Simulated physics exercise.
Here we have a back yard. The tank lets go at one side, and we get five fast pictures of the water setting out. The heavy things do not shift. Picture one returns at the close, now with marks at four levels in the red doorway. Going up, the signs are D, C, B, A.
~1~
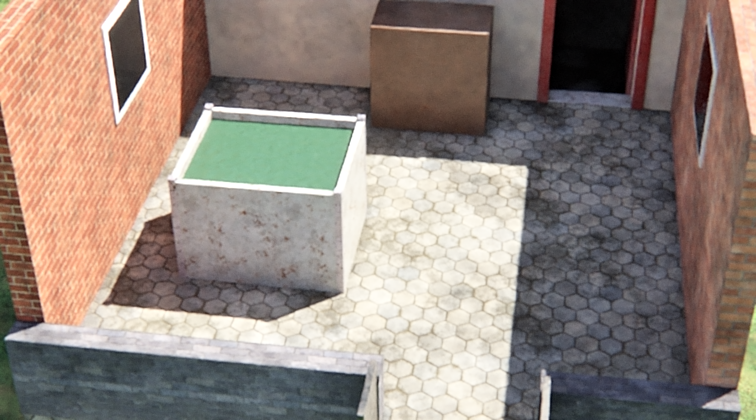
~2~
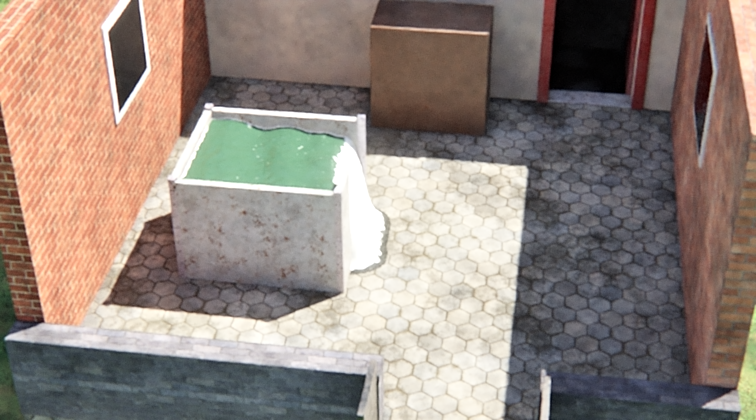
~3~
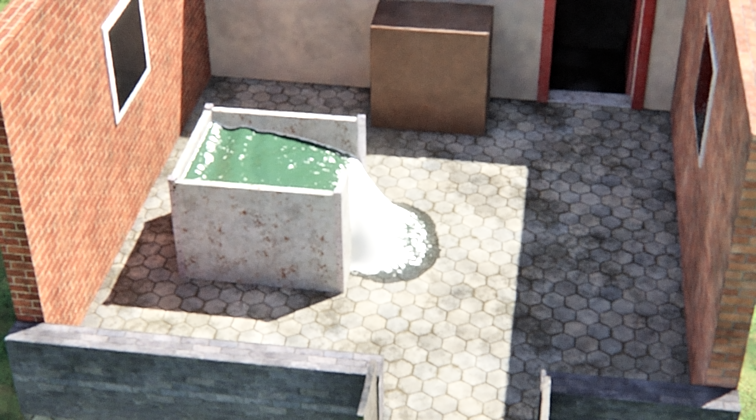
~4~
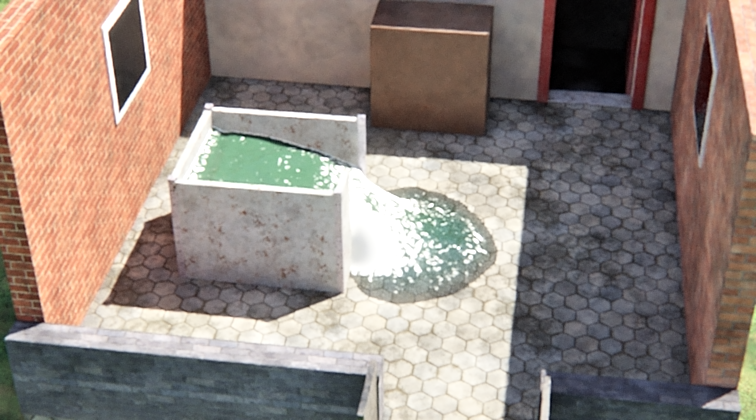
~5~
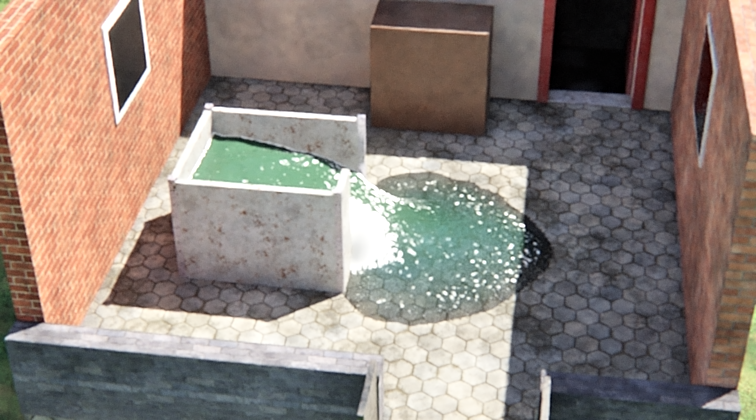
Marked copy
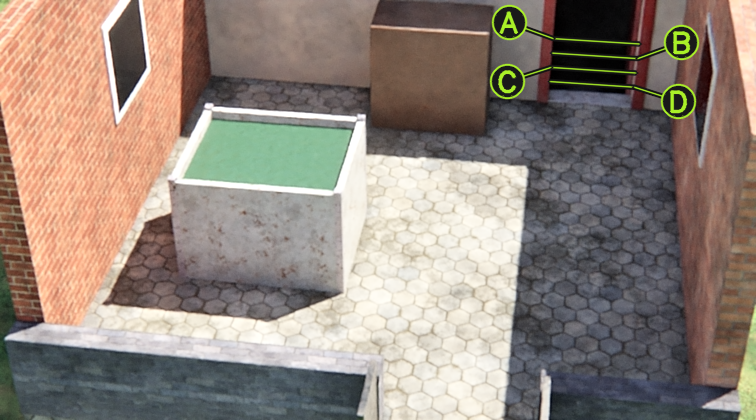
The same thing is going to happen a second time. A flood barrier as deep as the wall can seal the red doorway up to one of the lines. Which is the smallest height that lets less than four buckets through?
Take D.
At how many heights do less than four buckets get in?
All of the four.
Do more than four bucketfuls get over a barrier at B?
No, that is safe.
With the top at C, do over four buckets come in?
No.
On the marked copy, A at (596, 41); B at (594, 55); C at (593, 70); D at (591, 84); from the bottom up D, C, B, A.
With A, nothing gets over.
With B, nothing gets over.
With C, nothing gets over.
With D, a splash gets over, under a bucket.
